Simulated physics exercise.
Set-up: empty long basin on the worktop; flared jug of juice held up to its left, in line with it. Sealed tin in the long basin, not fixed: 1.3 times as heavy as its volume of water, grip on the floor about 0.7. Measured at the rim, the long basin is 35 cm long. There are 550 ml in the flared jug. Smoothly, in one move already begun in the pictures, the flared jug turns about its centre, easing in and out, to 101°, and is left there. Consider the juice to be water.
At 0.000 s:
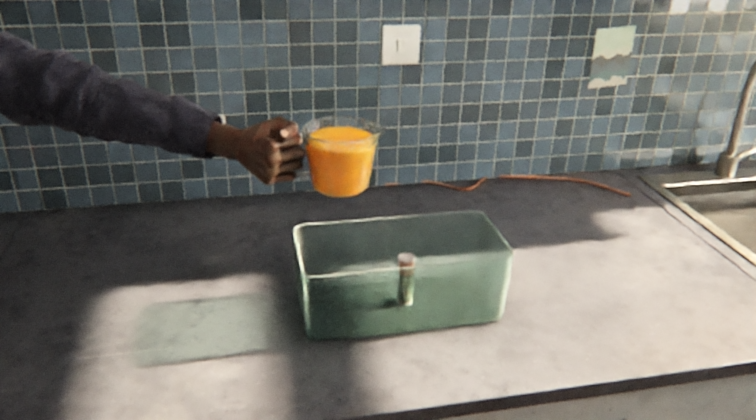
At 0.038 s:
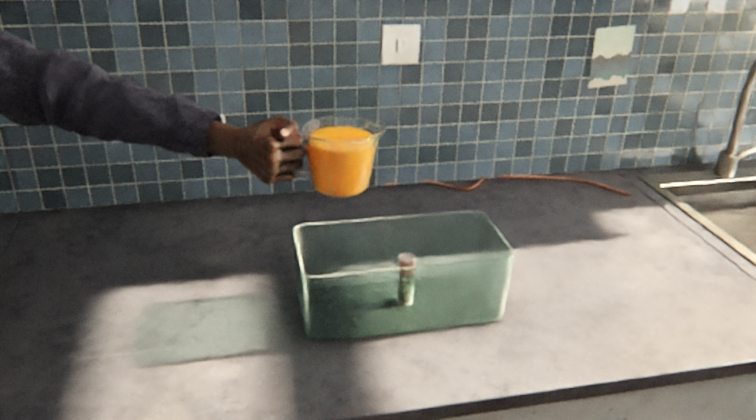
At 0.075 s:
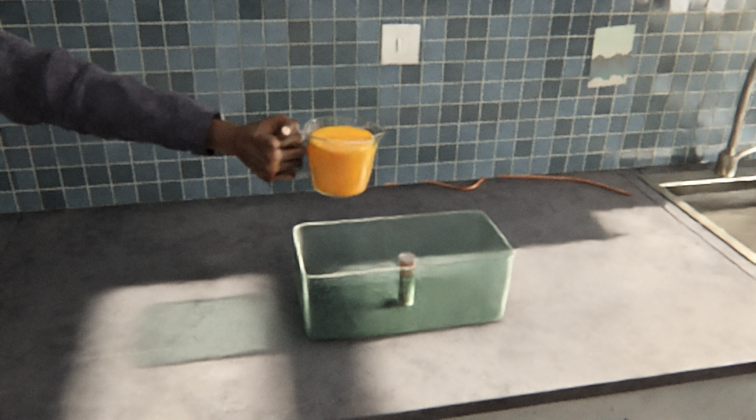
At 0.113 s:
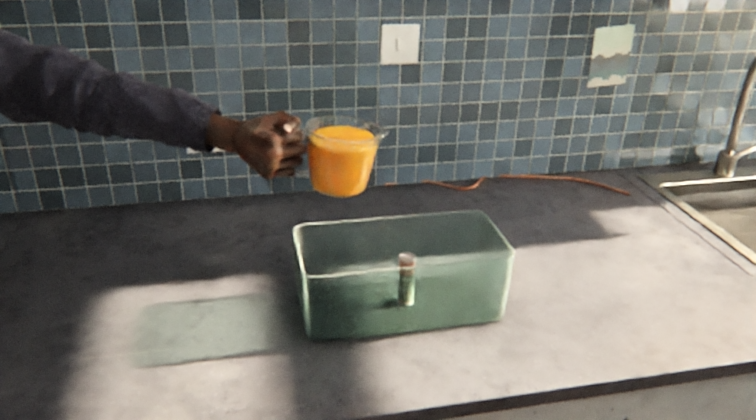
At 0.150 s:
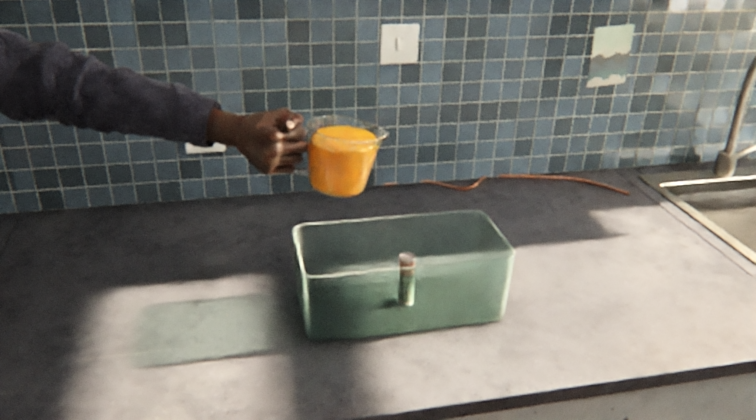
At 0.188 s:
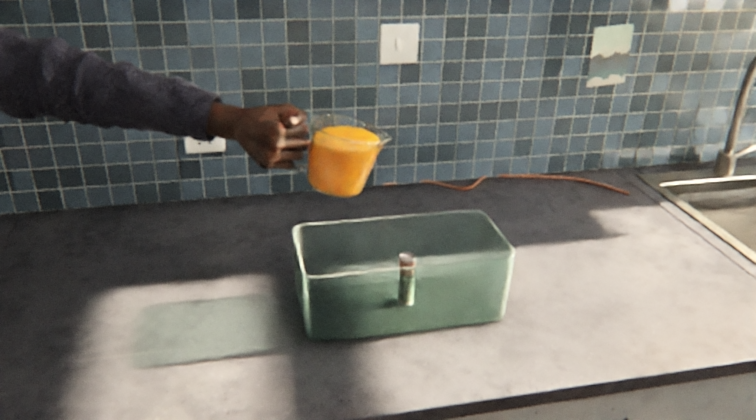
A hand holding a glass jug of orange juice above an empty green-tinted basin on a grey worktop, slowly tilting it slightly rightward.
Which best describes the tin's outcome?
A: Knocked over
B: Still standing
Option B: Still standing.
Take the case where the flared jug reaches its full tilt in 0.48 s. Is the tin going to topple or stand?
Result: Tin upright.
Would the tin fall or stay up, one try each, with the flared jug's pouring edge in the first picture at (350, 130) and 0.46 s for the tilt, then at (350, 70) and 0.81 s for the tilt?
Trial 1 - tin tips; trial 2 - tin tips.
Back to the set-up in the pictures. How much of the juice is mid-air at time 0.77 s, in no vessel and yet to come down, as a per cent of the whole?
Airborne fraction: Approx. 20 %.
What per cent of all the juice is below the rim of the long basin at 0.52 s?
About 7 per cent.
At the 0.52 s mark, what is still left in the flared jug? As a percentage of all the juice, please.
Roughly 64 per cent.
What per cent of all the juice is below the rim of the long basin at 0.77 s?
Some 68 per cent.
Then, 0.52 s in, the tilt is 73° and 64 per cent is still to pour; the tin stands where it began.
Then, 0.77 s in, the tilt is 100° and 12 per cent is still to pour; the tin stands where it began.
Then, 1.03 s in, the tilt is 101° and 1 per cent is still to pour; the tin stands where it began.
Then, 1.31 s in, the tilt is 101° and 0 per cent is still to pour; the tin stands where it began.
Finally, the tin stands where it began.
